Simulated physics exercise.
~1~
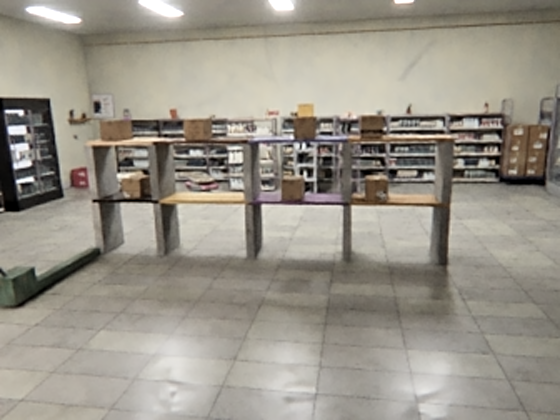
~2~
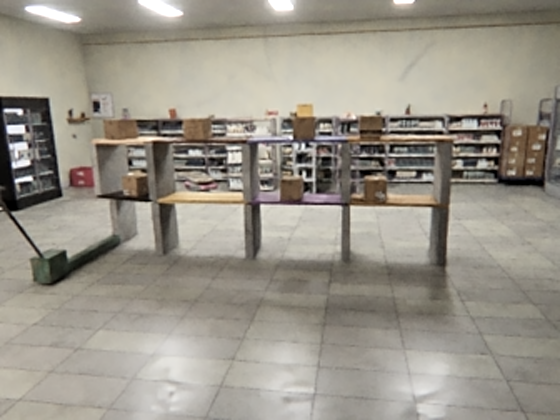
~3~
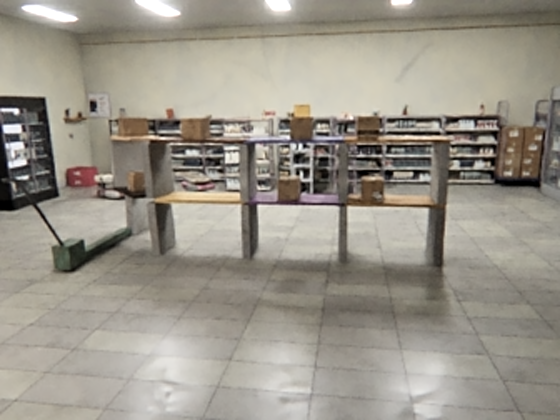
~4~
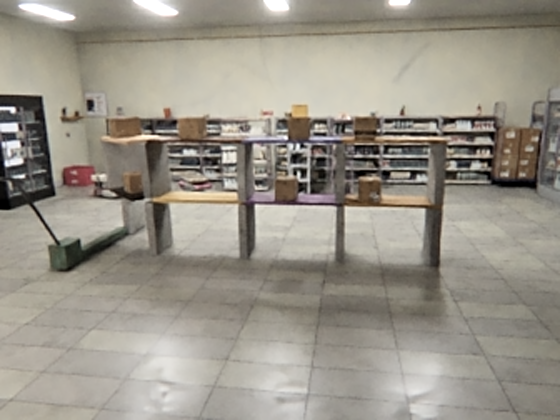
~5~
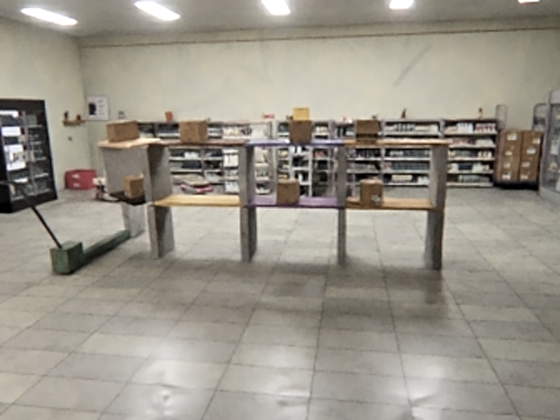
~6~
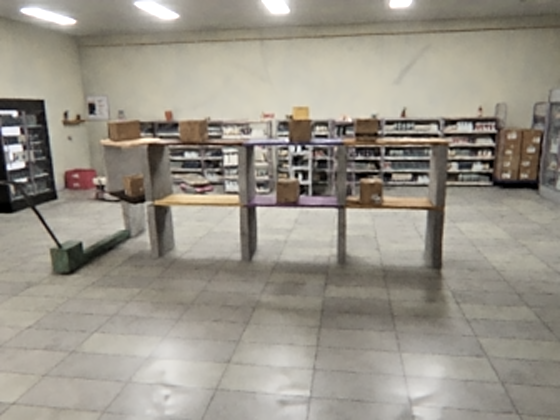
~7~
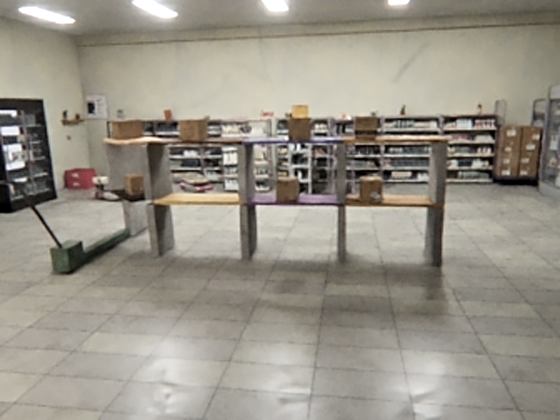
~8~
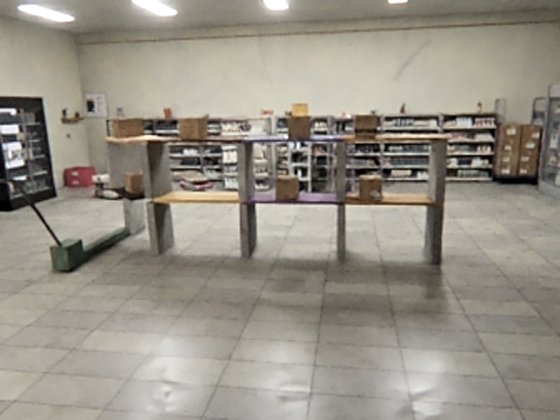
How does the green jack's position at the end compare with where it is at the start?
At the end the green jack is farther back from the viewer and a little more to the right than at the start, though it is still at the left end of the shelf.
